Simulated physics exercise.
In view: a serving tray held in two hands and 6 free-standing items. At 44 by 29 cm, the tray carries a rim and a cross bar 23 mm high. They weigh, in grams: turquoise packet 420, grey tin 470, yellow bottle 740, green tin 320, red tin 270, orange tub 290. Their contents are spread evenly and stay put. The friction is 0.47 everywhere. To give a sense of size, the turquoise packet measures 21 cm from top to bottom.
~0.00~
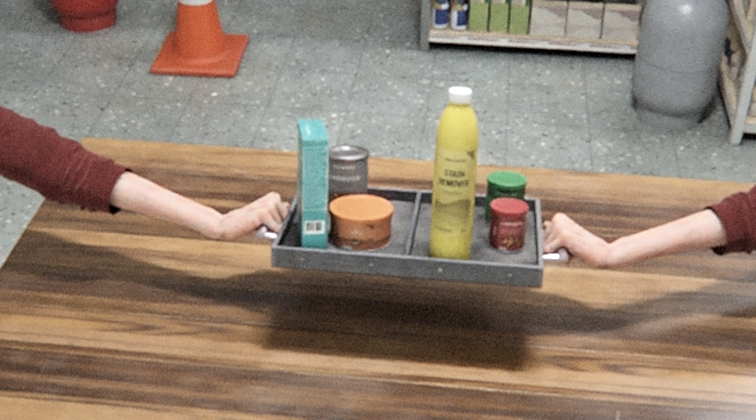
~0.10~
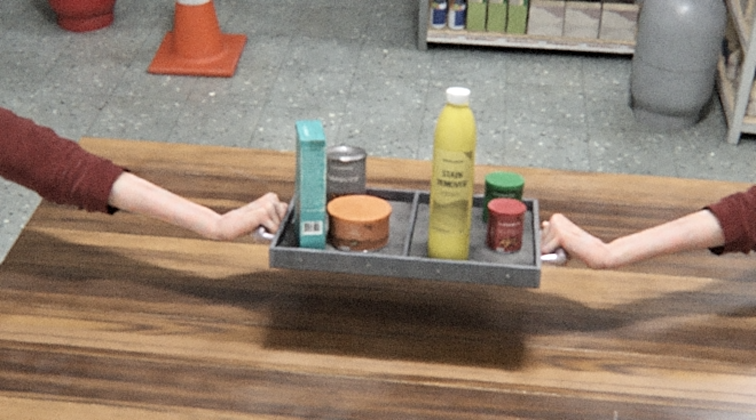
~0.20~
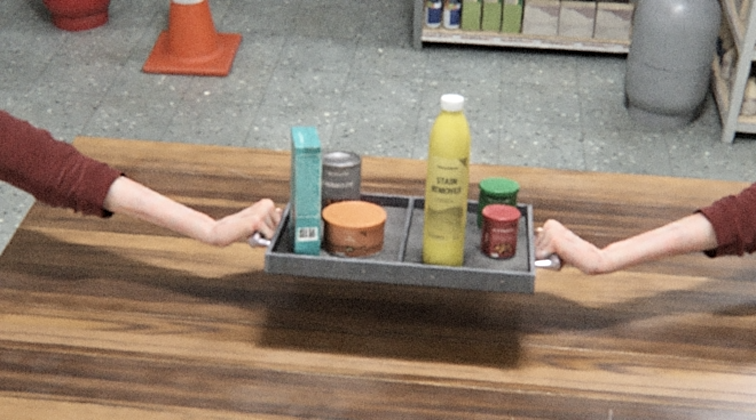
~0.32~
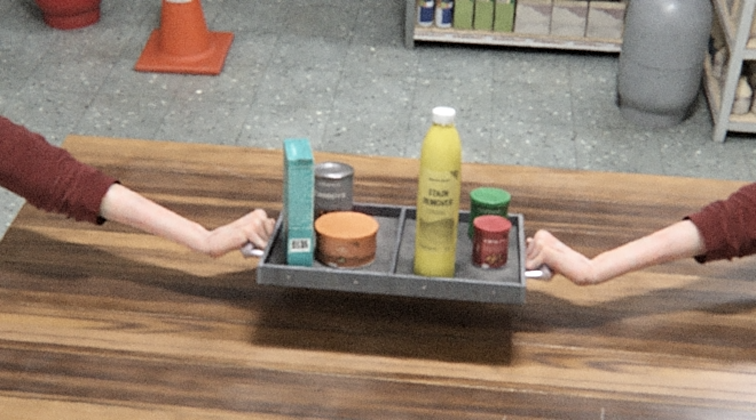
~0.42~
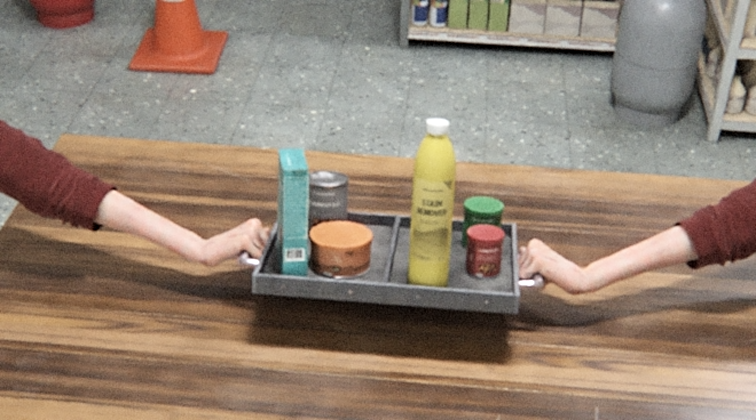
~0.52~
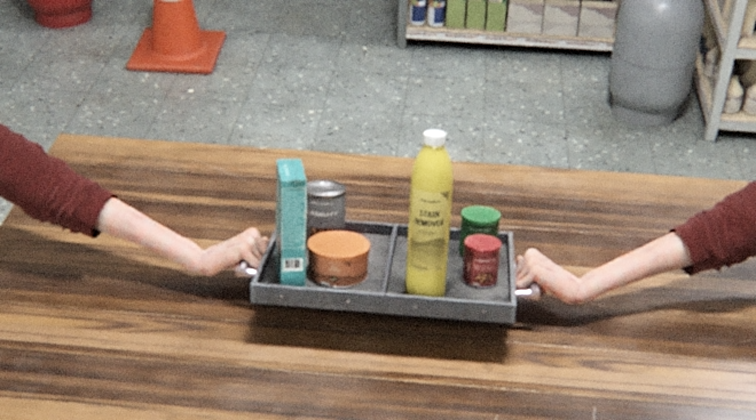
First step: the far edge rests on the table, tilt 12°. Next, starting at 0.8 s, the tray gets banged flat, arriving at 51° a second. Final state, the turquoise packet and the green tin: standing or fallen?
Turquoise packet standing; green tin standing.
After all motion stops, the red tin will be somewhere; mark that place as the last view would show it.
Around (479, 292).
After 1.02 s, far edge on the table, tray at 9°.
After 1.22 s, far edge on the table, tray at 2°.
In the end (1.8 s), all 6 under 5 cm from the start. In the last view, turquoise packet near (289, 265), green tin near (478, 254).
